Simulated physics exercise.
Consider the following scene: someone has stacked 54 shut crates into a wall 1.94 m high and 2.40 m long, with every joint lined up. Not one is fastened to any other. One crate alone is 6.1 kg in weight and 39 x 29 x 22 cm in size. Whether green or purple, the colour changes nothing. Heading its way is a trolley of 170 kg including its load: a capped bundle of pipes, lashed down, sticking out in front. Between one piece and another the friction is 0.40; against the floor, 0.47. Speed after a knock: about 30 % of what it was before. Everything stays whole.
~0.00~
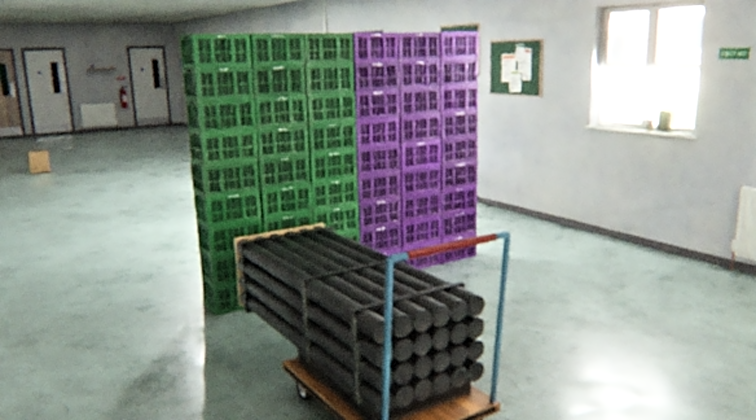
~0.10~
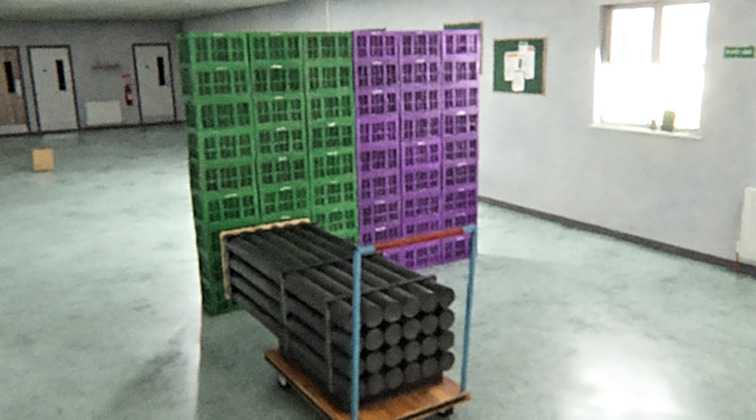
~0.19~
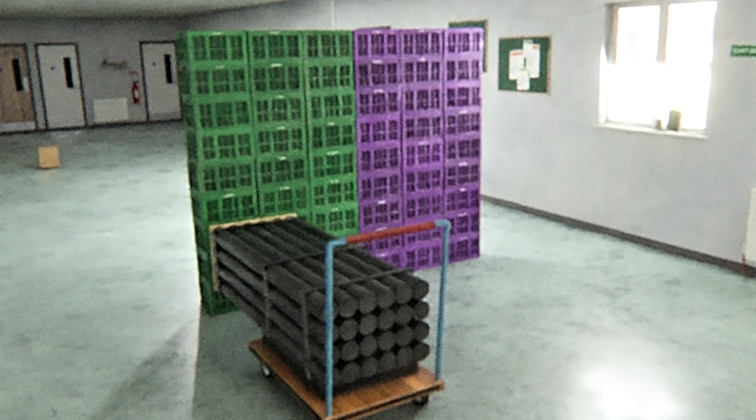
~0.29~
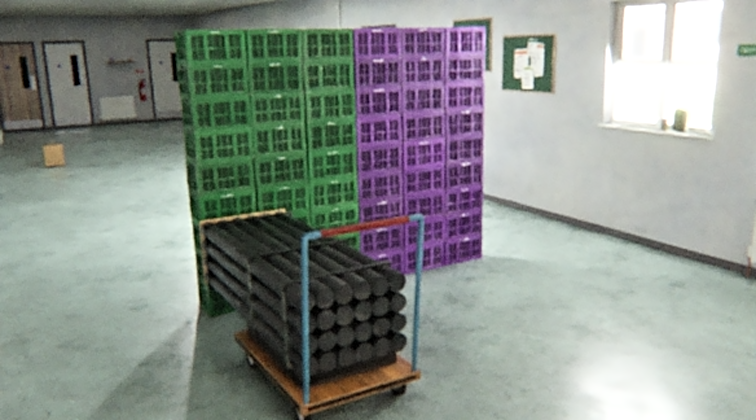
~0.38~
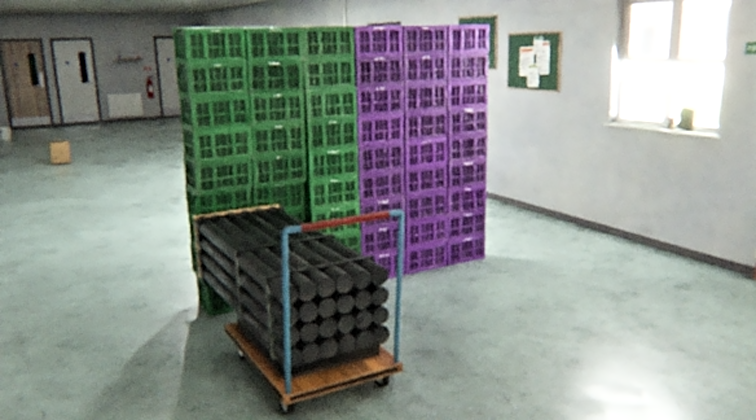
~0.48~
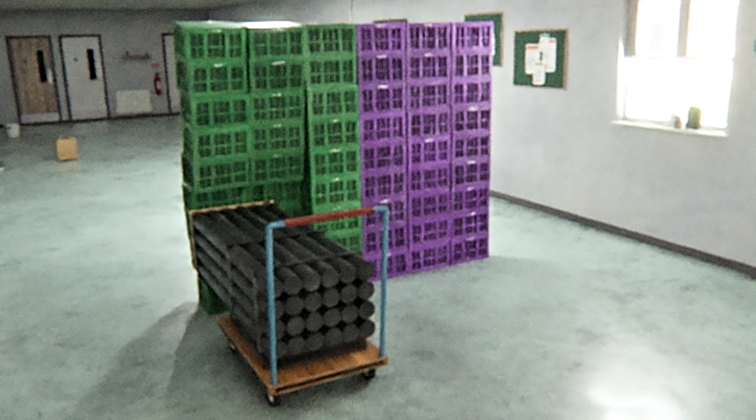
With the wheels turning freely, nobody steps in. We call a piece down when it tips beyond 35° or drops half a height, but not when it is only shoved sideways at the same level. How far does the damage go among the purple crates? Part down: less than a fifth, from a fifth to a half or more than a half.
The total down comes to below a fifth.
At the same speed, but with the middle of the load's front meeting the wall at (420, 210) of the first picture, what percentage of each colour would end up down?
That would leave green at 0 % and purple at 90 %.
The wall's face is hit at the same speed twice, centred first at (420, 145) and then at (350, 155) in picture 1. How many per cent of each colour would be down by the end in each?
You'd get green at 0 followed by 30, and purple at 80 followed by 30 percent.
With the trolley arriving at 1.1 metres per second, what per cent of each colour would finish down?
Then green 60, purple 0 per cent.
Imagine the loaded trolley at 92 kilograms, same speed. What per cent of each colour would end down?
For green it's 60, for purple it's 0 in a hundred.
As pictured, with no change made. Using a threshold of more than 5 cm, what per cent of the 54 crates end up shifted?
The share is 35 %.
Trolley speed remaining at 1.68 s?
Roughly 0.1 m/s.
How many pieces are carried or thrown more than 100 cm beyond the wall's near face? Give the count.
Around 8 of the pieces.
After 0.70 s, load 44 cm past the wall's line, still rolling; none of the 27 purple crates down (10 of 54 in all colours); top purple crate unmoved; top green crate leaning 31°, 17 cm lower.
After 1.04 s, load 69 cm past the wall's line, still rolling; none of the 27 purple crates down (16 of 54 in all colours); top purple crate unmoved; top green crate on its side.
After 1.68 s, load 83 cm past the wall's line, still rolling; none of the 27 purple crates down (16 of 54 in all colours); top purple crate unmoved; top green crate on its side.
At rest (4.5 s), load 83 cm past the wall's line, stopped; none of the 27 purple crates down (16 of 54 in all colours); top purple crate unmoved; top green crate on its side. That is 0 per cent. As the last picture would show them, middles, top purple crate near (372, 39), top green crate near (234, 216).
